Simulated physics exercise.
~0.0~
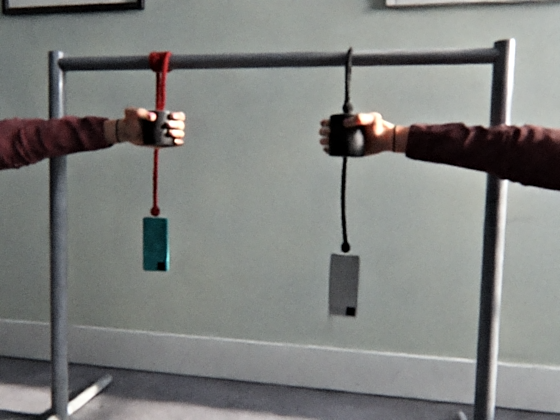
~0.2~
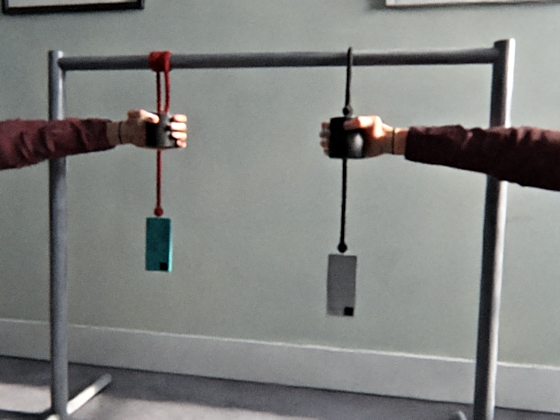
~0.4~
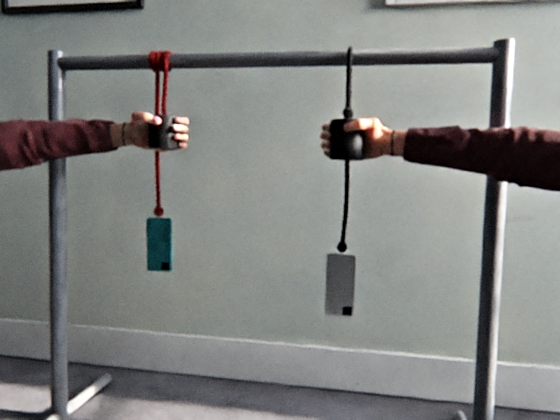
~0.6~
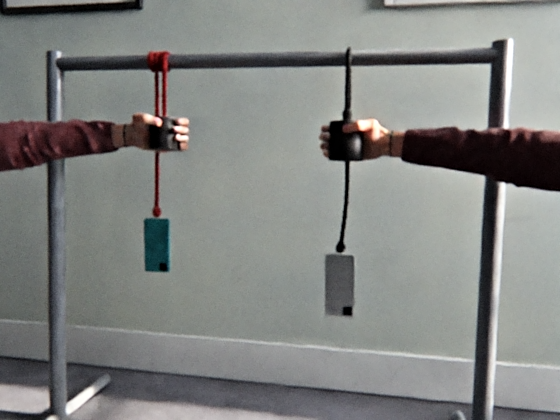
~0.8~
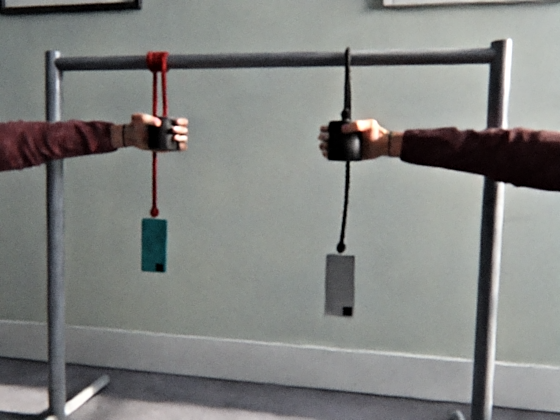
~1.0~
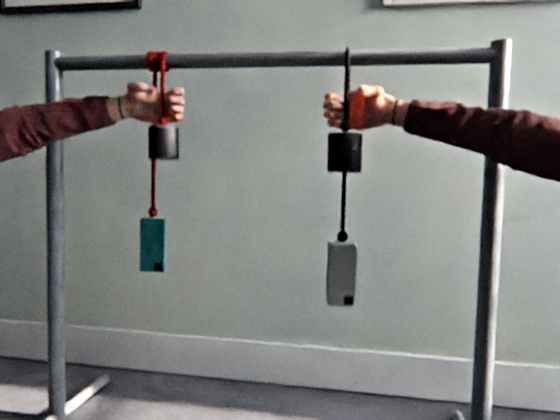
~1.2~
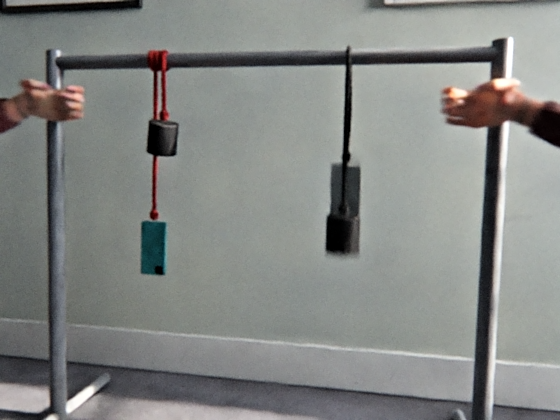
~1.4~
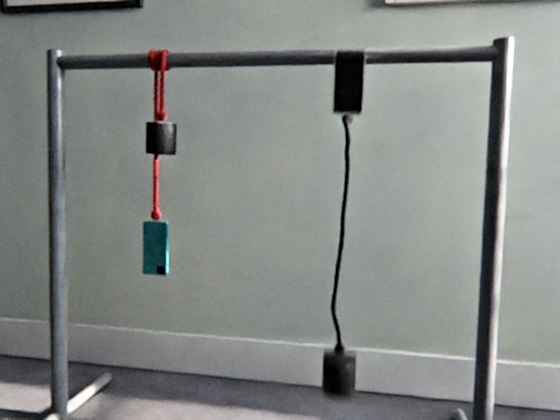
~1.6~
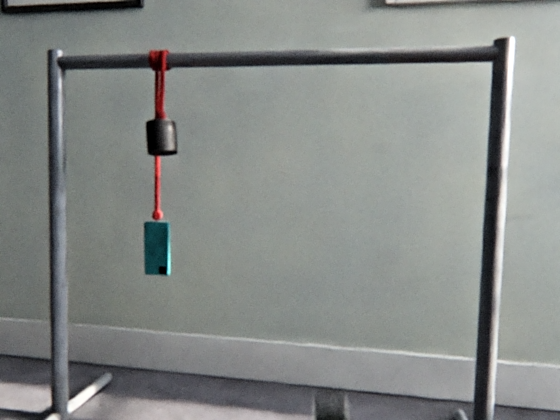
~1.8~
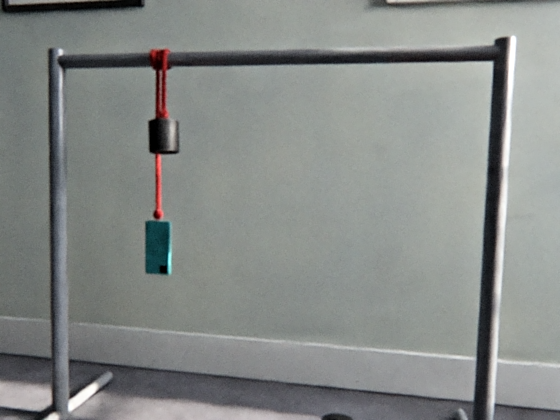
The clip shows two hands holding dark cylinders on red and black cords looped over a bar, with a teal block and a grey block hanging below. The hands withdraw; the left cylinder stays hanging, while the right drops to the floor as the grey block flies up, then falls.
